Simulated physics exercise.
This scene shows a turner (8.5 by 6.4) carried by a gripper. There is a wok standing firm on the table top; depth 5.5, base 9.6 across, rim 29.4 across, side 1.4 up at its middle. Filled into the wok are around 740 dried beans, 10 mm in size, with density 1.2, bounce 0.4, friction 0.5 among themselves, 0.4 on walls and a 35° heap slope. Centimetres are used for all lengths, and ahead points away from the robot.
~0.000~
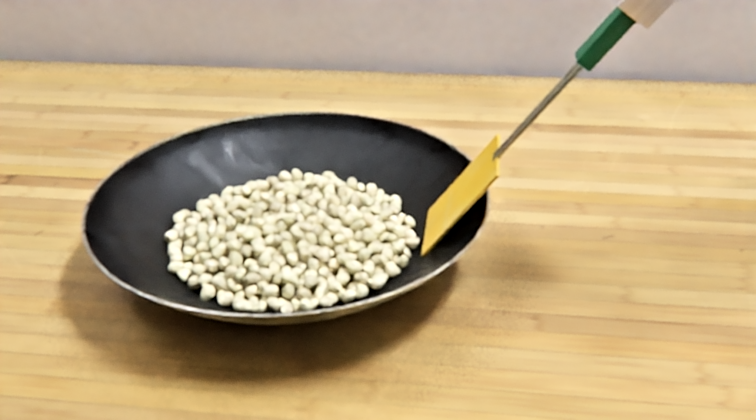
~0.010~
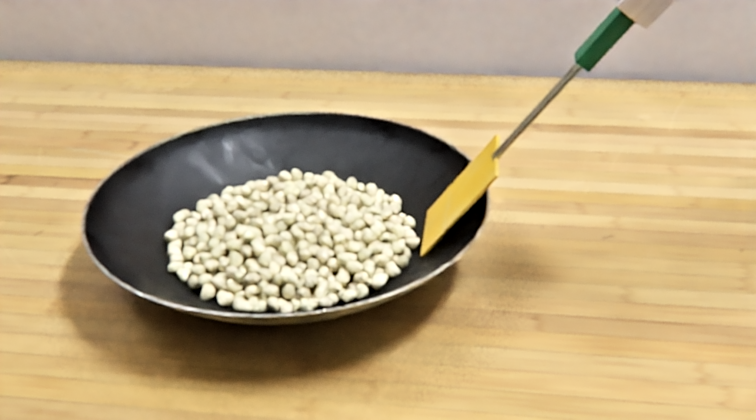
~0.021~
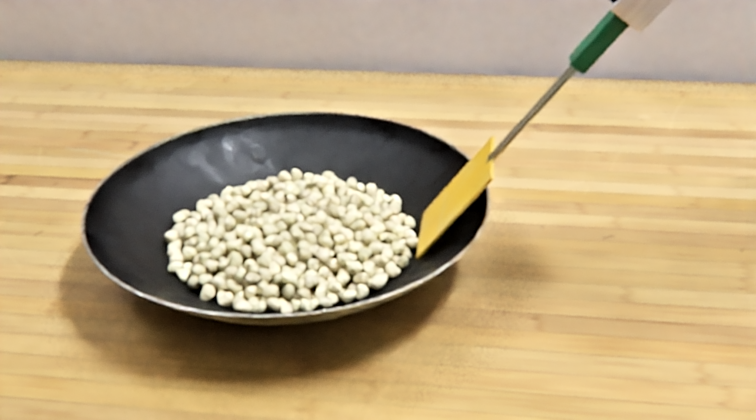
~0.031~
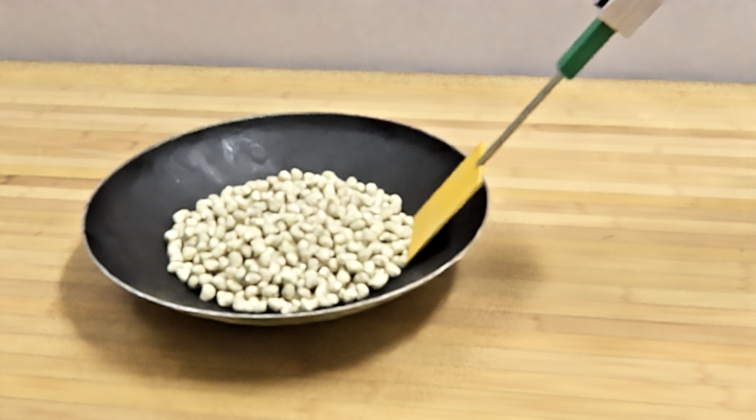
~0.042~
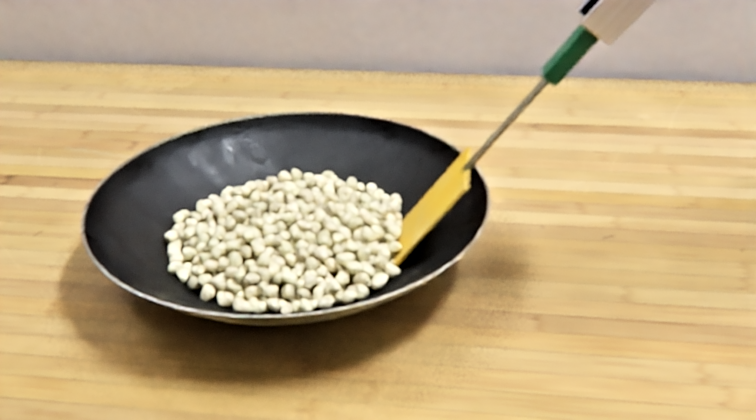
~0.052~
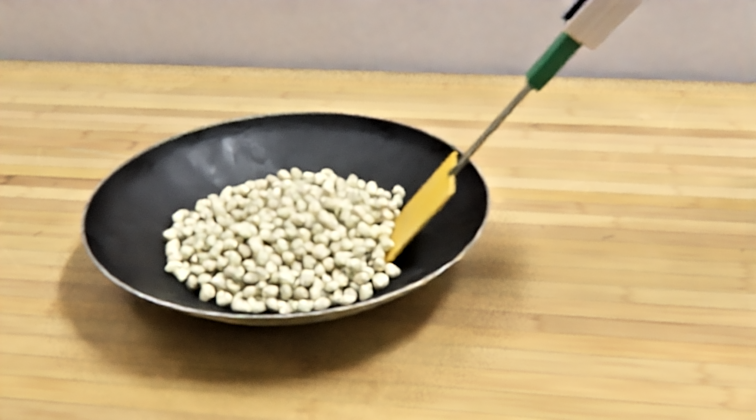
A yellow turner with a green-collared handle rests at the right side of a black wok of pale dried beans on a wooden table, barely moving at first. It then slides a short way left and slightly down into the heap's right edge, nudging the nearest beans slightly inward.
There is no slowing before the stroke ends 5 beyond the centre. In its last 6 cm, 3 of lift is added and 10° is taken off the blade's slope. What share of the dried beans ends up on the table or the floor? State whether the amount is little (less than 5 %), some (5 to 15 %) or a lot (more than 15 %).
The amount is little, less than 5 %.
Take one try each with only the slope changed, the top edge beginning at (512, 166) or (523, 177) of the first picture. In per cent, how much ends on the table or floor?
About 0 and 0 per cent.
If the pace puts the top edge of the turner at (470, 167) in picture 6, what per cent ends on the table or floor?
Roughly 0 per cent.
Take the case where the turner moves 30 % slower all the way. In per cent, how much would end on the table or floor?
In that case some 0 per cent.
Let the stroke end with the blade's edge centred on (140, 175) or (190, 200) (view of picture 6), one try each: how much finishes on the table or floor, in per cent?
First try roughly 30 percent, second roughly 15 percent.
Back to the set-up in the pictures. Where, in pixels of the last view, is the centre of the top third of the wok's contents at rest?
It is centred near (174, 209).
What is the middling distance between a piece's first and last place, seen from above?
Somewhere about 4 centimetres, I'd say.
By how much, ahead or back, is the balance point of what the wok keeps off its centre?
I'd say it's roughly 4.5 cm toward the front.
By 0.09 s, sloping 54°, highest piece 6 above the table; 741 in the wok.
By 0.14 s, sloping 51°, highest piece 7 above the table; 741 in the wok.
By 0.36 s, sloping 44°, highest piece 7 above the table; 729 in the wok, 4 on the table or floor, 8 on the blade or in flight.
By 1.41 s, sloping 44°, highest piece 6 above the table; 726 in the wok, 15 on the table or floor.
Final count, 726 in the wok, 15 on the table or floor. That is 2 % on the table or floor.
